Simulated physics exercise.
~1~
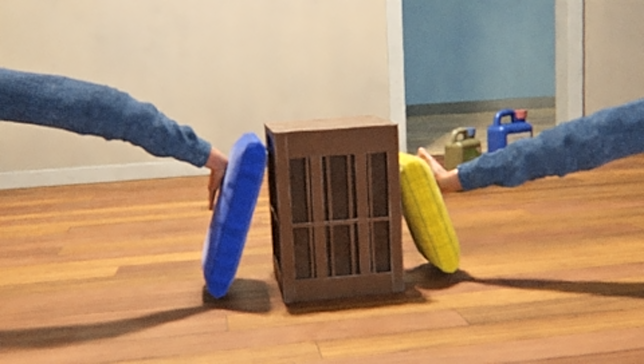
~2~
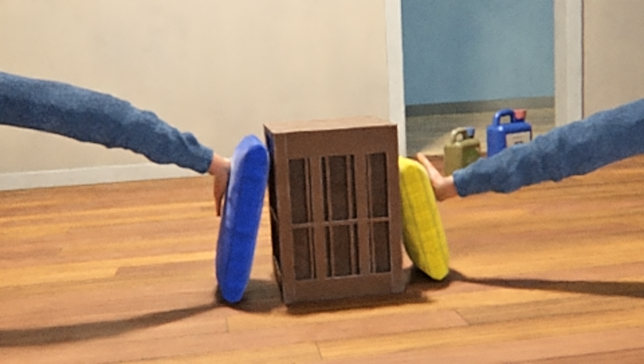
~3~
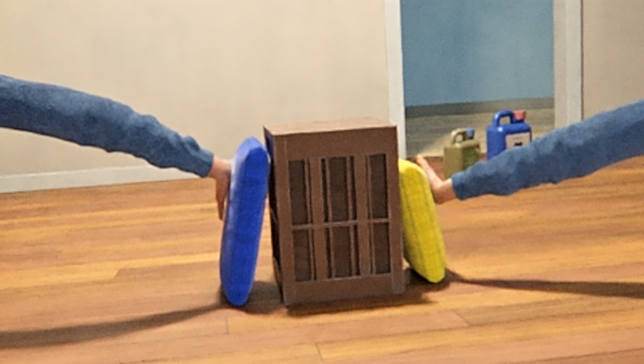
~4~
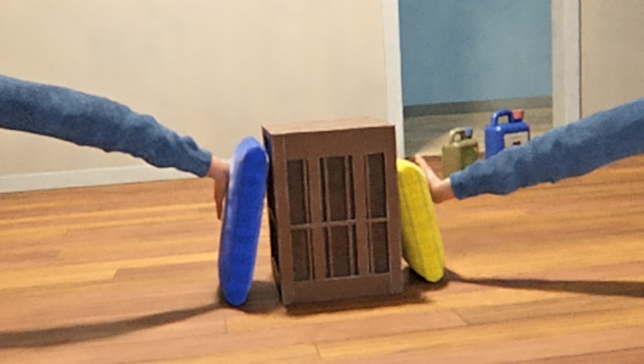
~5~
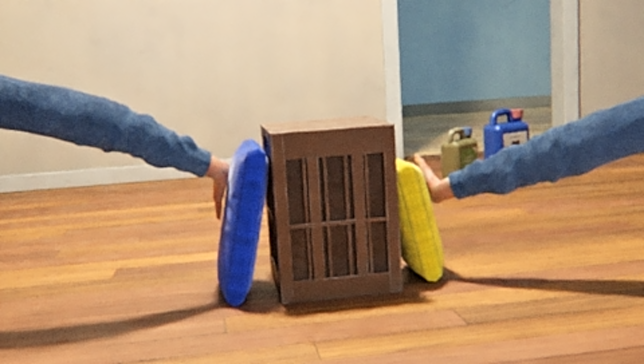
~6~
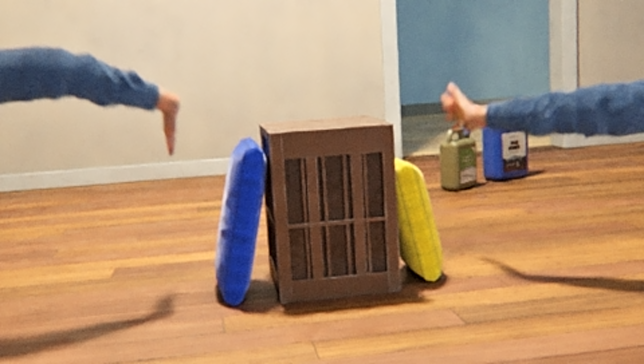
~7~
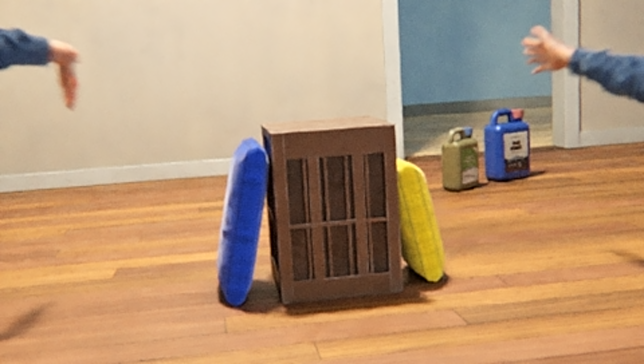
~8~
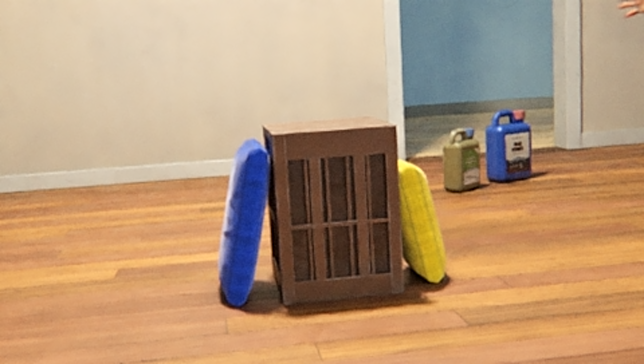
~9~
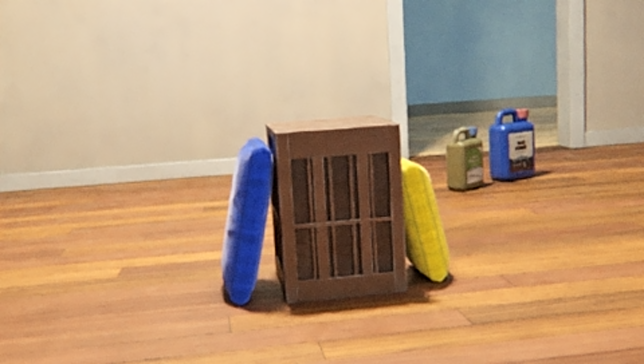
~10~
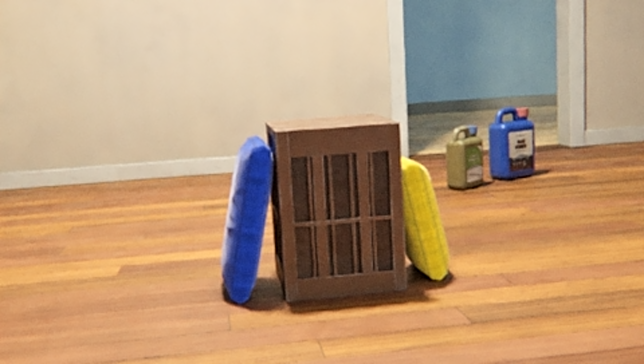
On a wooden floor, hands lean blue and yellow cushions against a brown crate, withdraw, and both stay propped.
